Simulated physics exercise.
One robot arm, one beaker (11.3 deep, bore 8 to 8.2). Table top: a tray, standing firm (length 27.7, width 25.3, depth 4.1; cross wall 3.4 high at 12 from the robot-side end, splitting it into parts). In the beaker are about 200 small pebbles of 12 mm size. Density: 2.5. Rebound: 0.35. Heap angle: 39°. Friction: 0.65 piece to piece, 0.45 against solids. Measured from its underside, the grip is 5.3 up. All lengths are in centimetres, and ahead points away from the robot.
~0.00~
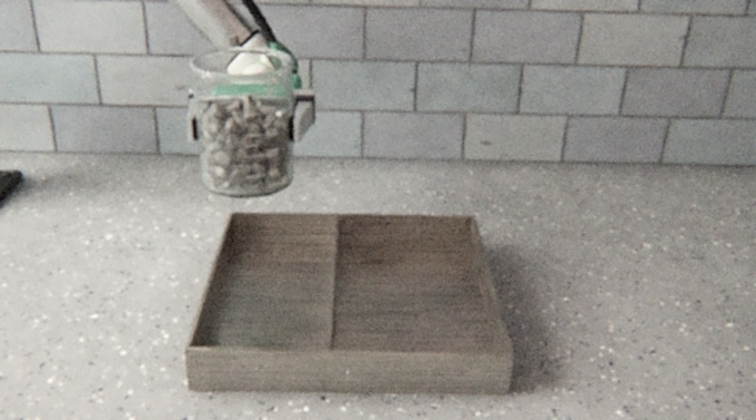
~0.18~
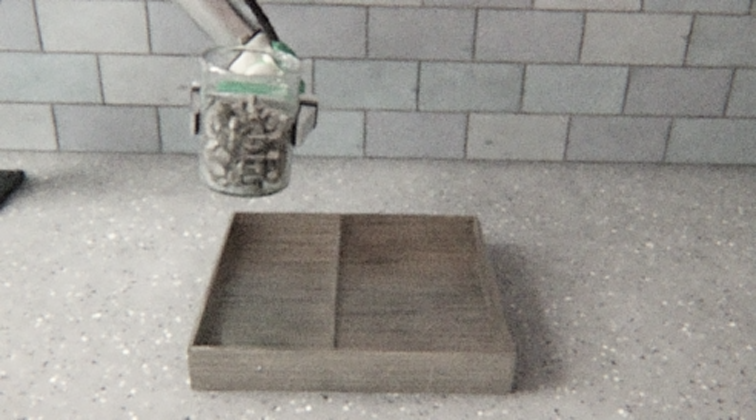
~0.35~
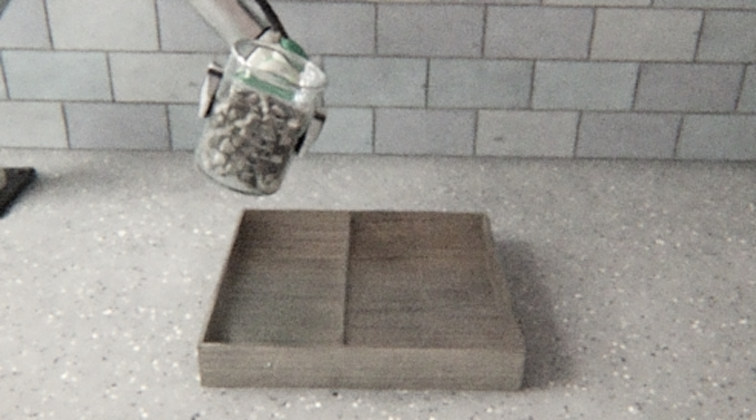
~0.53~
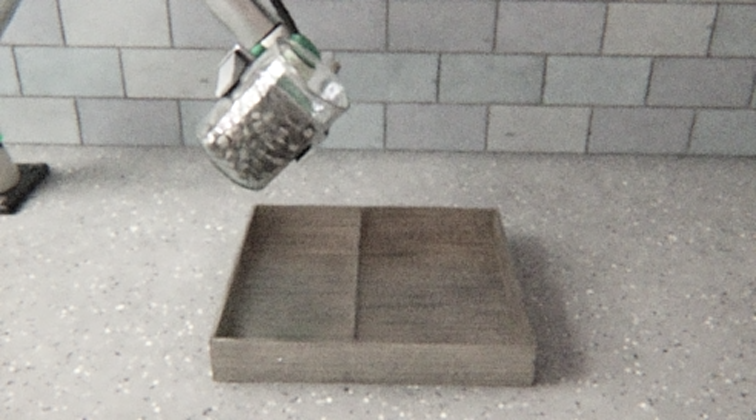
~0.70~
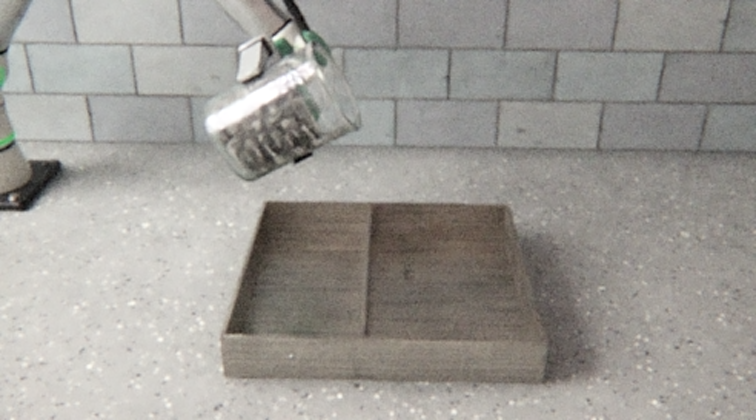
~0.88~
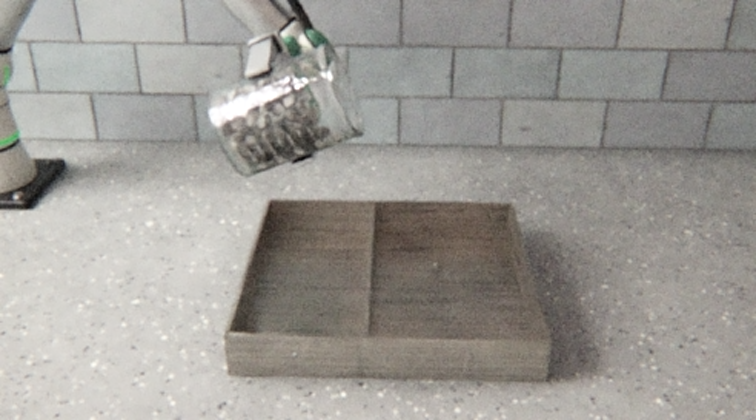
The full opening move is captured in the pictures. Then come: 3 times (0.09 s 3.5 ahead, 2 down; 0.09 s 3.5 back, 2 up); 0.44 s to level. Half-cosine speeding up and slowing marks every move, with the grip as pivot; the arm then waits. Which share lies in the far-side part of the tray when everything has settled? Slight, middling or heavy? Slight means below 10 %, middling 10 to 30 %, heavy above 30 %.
Slight.
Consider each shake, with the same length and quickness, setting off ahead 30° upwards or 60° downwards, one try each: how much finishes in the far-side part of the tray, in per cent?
First try some 55 %, second try some 5 %.
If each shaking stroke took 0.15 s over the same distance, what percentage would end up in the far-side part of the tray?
About 0 per cent in that case.
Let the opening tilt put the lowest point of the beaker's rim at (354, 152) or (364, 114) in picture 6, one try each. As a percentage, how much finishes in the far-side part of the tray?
The first try gives around 30 percent and the second around 0 percent.
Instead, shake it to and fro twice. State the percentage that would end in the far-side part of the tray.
In that case it would be near 5 percent.
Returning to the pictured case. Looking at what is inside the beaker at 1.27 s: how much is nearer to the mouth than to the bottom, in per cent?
Close to 30 in a hundred.
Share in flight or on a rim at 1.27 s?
Reading at that time: Some 1 per cent.
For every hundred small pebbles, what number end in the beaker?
About 95 %.
After 1.27 s, tilted 67° forward, highest piece 22 above the table; 192 in the beaker, 4 in the far-side part, 2 in flight or on a rim.
After 1.66 s, tilted 28° forward, highest piece 23 above the table; 191 in the beaker, 5 in the far-side part, 2 in the robot-side part.
After 2.06 s, level, highest piece 25 above the table; 191 in the beaker, 5 in the far-side part, 2 in the robot-side part.
After 3.11 s, level, highest piece 24 above the table; 191 in the beaker, 5 in the far-side part, 2 in the robot-side part.
At rest, 191 in the beaker, 5 in the far-side part, 2 in the robot-side part. That is 3 % in the far-side part of the tray.
